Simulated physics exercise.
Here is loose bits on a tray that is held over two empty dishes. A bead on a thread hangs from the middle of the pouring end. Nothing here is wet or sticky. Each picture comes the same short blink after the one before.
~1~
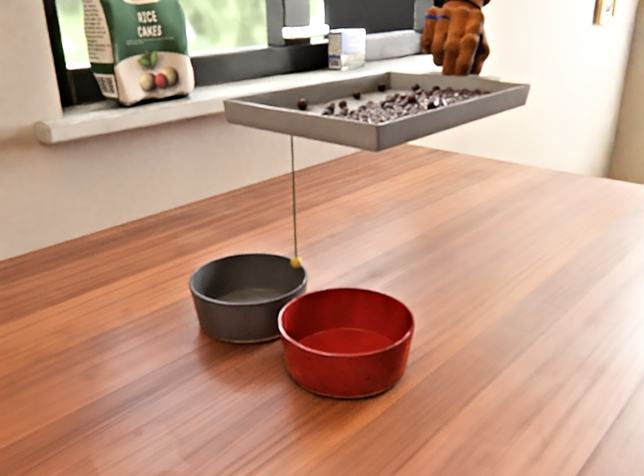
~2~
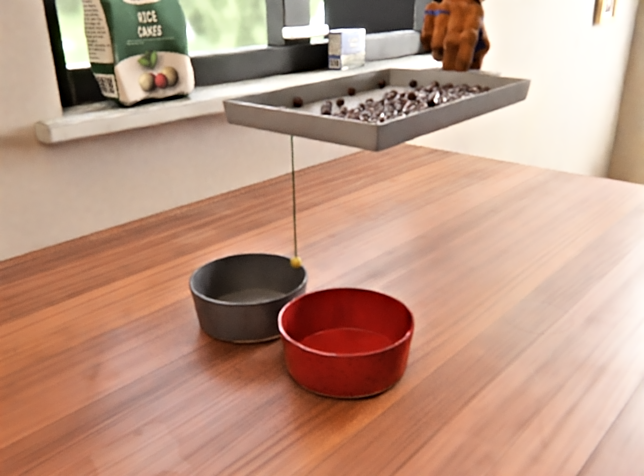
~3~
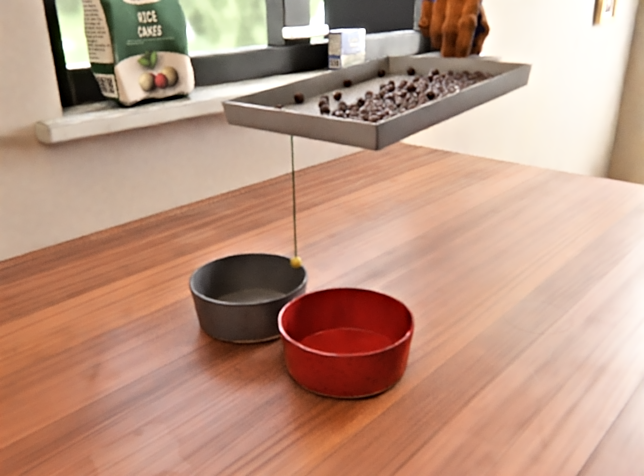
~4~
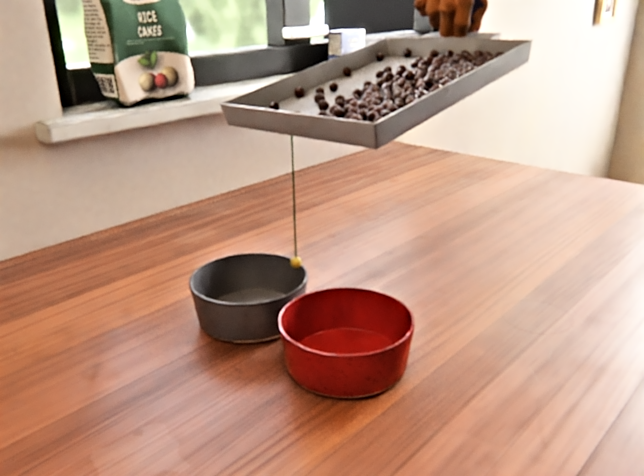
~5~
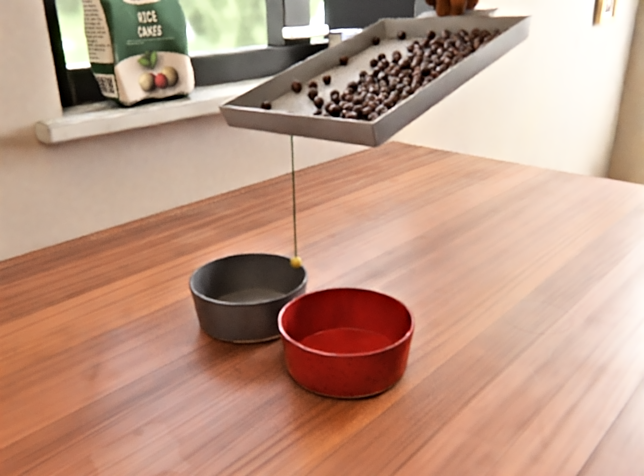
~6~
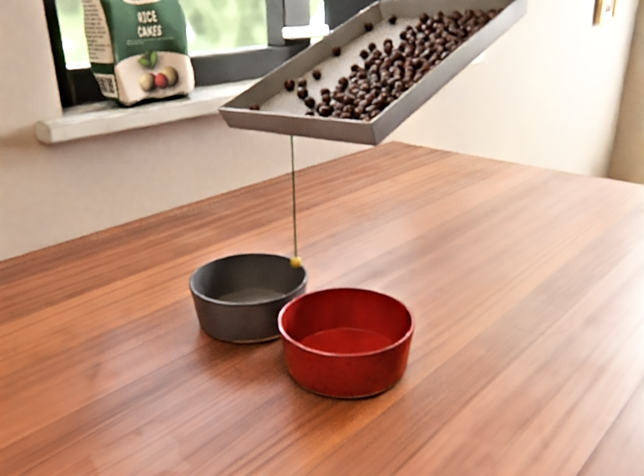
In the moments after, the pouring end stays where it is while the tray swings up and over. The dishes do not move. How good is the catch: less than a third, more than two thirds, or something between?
They take between a third and two thirds between them.
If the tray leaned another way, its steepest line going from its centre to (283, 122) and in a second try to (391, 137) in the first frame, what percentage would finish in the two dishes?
Roughly 50 per cent, and 90 per cent.
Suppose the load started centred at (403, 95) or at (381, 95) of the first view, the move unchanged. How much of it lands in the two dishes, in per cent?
About 50 and 50 per cent.
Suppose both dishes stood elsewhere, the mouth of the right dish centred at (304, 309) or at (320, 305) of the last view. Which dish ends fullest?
At the first place the dish on the left, at the second the left-hand dish.
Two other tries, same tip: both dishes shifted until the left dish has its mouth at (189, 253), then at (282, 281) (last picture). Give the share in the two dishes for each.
First some 70, then 30 per cent.
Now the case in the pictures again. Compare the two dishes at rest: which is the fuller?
More ends in the left-hand dish.
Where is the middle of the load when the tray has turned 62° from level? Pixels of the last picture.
Roughly at (284, 102).
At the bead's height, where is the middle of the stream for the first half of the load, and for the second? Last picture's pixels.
The first part at (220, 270); the rest at (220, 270).
Just after the last frame, tray tipped steeply; almost all on the tray; just a few in the left dish; about a tenth in the air.
A moment on, tray tipped right over; roughly a quarter on the tray; just a few in the right dish; roughly a quarter in the left dish; roughly a quarter outside both; roughly a quarter in the air.
Further on, tray tipped past a quarter turn; just a few in the right dish; roughly half in the left dish; roughly half outside both.
When it is over, tray tipped past a quarter turn; just a few in the right dish; roughly half in the left dish; roughly half outside both.
